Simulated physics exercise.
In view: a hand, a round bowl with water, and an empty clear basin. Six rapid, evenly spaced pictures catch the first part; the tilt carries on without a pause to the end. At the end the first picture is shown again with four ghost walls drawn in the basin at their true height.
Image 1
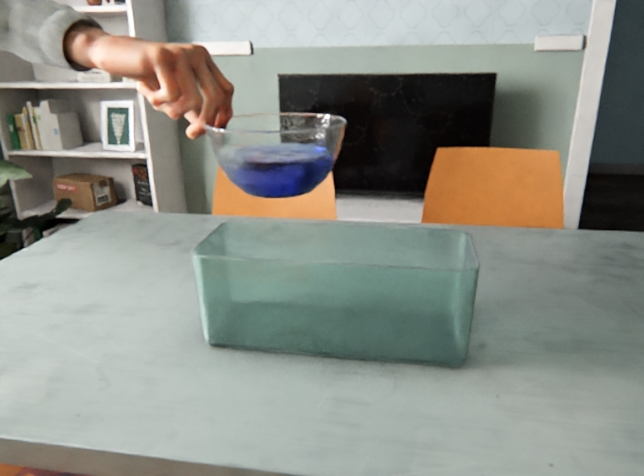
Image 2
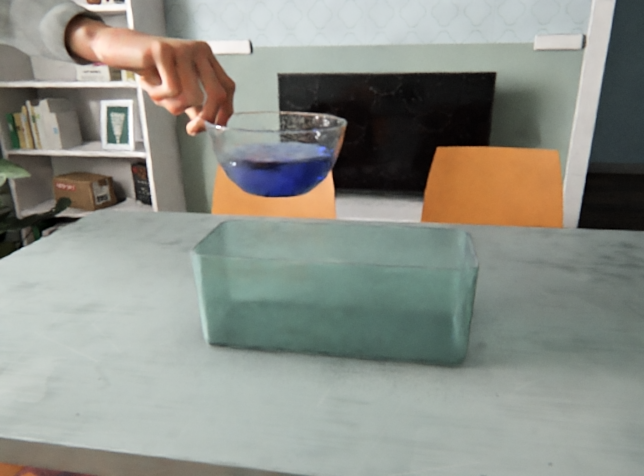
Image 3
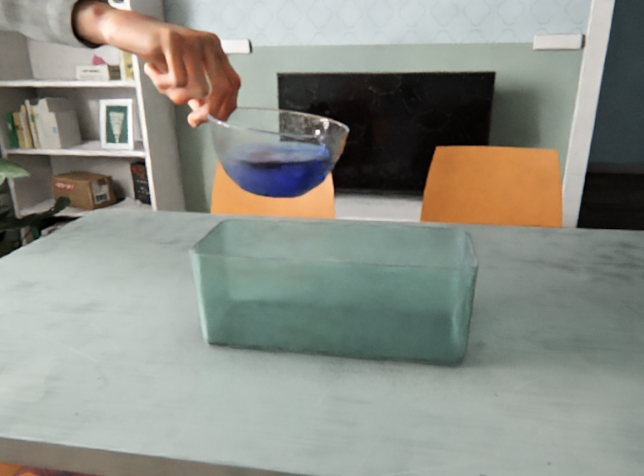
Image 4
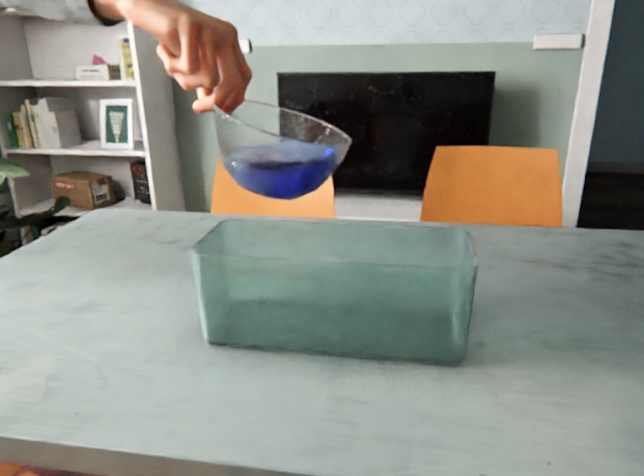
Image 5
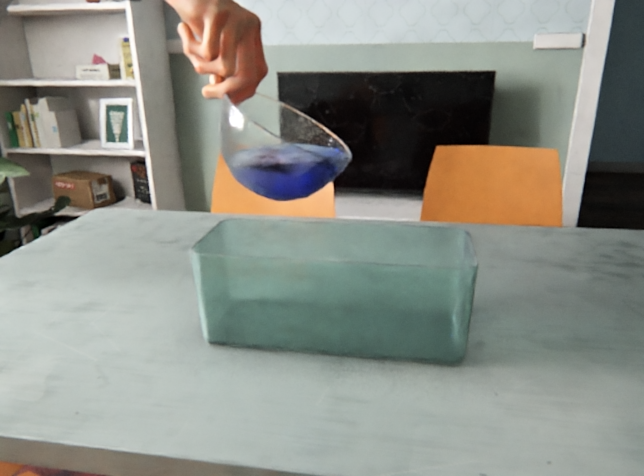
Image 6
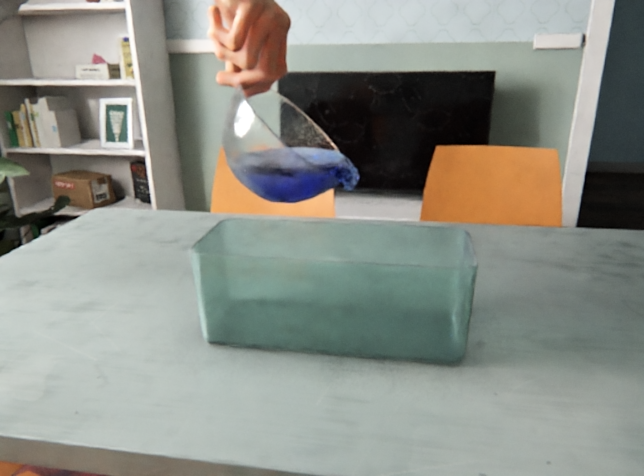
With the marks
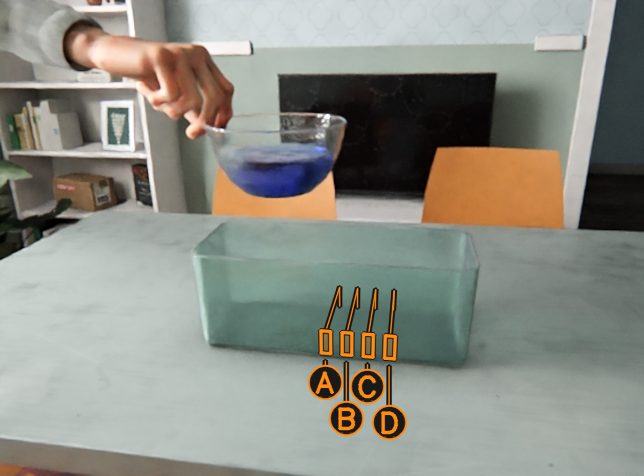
The clip opens on a hand at the left holding a clear round bowl of blue liquid above a rectangular, transparent greenish basin on a table. The hand rises and moves right, tilting the bowl steadily toward the right, until the blue liquid reaches the lower rim and begins to pass over it.
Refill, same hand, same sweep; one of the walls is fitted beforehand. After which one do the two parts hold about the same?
C works best here.
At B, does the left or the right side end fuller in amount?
The right one.
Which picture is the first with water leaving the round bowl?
In picture 6.
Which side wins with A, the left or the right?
The right one.
On the marked copy, A at (325, 360); B at (346, 362); C at (367, 364); D at (389, 366).
With A, about 11 % ends left of the wall and 88 % right of it.
With B, about 20 % ends left of the wall and 80 % right of it.
With C, about 42 % ends left of the wall and 58 % right of it.
With D, about 79 % ends left of the wall and 21 % right of it.
